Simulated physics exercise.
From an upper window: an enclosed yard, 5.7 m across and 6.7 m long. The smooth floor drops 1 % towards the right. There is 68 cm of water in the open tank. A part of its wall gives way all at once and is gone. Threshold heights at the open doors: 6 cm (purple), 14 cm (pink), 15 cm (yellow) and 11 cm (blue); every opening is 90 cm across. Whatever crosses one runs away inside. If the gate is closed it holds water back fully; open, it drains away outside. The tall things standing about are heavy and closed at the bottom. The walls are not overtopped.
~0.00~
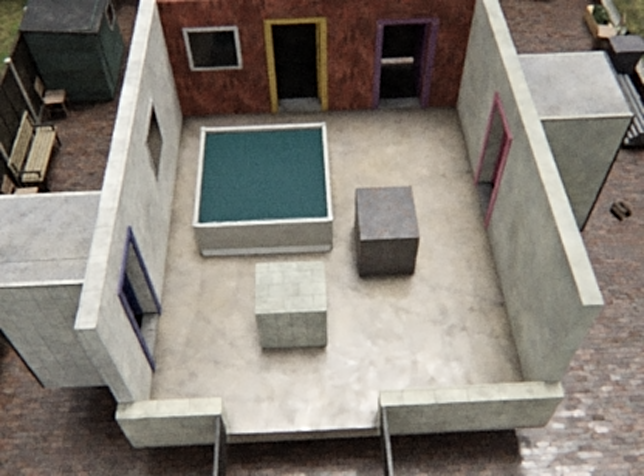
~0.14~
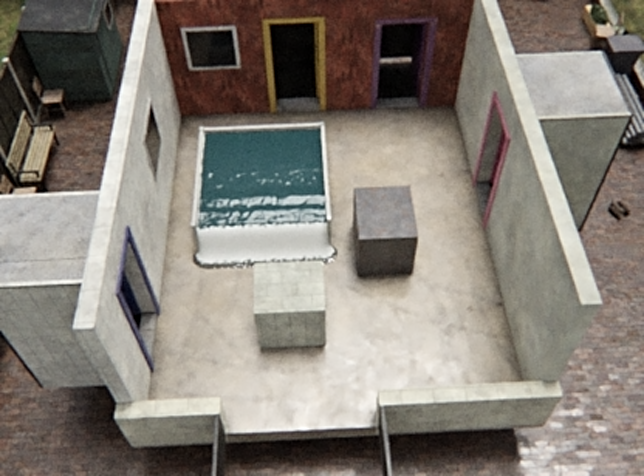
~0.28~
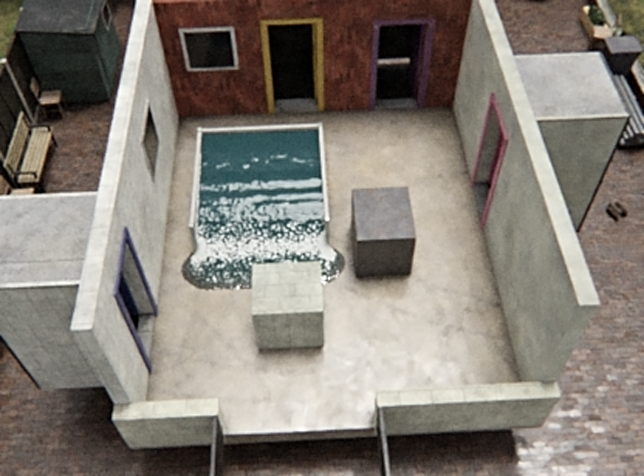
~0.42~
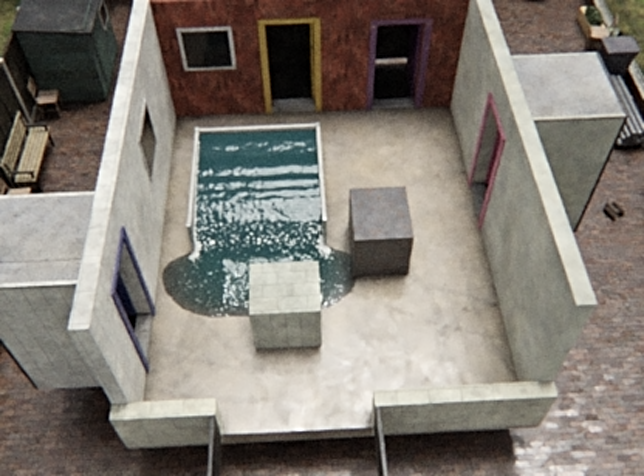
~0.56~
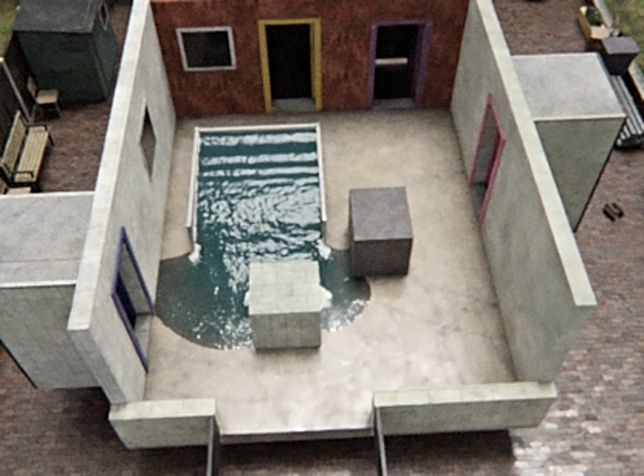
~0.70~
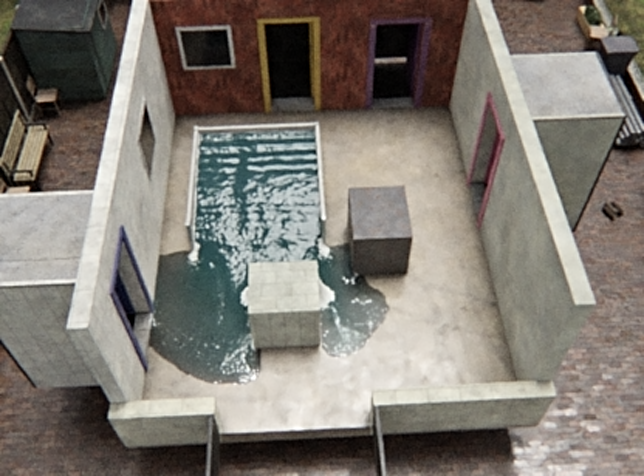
At first, a raised tank of still, dark green water stands in a walled yard beside two blocks, one pale and one dark grey. Then its near side gives way and water pours out in a foaming sheet, spreading across the floor, reaching the blue-framed doorway and flowing around the pale block.
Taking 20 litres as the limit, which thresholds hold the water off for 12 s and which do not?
Within that time: At the purple door it passes the limit; at the pink door it keeps below the limit; at the yellow door it keeps below the limit; at the blue door it goes over the limit.
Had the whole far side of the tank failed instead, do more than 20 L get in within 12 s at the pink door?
Against that limit: Pink under.
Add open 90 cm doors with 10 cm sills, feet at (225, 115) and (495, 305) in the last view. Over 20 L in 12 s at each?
In that order: Not over, over.
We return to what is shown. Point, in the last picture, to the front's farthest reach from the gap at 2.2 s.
Near (516, 403).
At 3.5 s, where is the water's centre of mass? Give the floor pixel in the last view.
At about (292, 292).
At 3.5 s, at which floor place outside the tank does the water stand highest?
At about (417, 386).
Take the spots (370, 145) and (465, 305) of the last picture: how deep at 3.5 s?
In that order: 1 and 8 cm.
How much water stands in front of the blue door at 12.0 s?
About 4.0 cm.
After 1.4 s water covers 35 % of the floor and is deepest (49 cm) near (274, 293); purple door not reached, pink door not reached, yellow door not reached, blue door 15 cm at the sill, 0 L in.
After 2.2 s water covers 45 % of the floor and is deepest (46 cm) near (142, 410); purple door not reached, pink door not reached, yellow door not reached, blue door 28 cm at the sill, 40 L in.
After 3.5 s water covers 65 % of the floor and is deepest (36 cm) near (417, 386); purple door not reached, pink door 3 cm at the sill, 0 L in, yellow door not reached, blue door 22 cm at the sill, 137 L in.
After 7.0 s water covers 90 % of the floor and is deepest (22 cm) near (446, 111); purple door 16 cm at the sill, 3 L in, pink door 8 cm at the sill, 0 L in, yellow door 2 cm at the sill, 0 L in, blue door 8 cm at the sill, 178 L in.
After 12.0 s water covers 100 % of the floor and is deepest (12 cm) near (172, 151); purple door 10 cm at the sill, 115 L in, pink door 5 cm at the sill, 0 L in, yellow door 10 cm at the sill, 0 L in, blue door 4 cm at the sill, 178 L in.
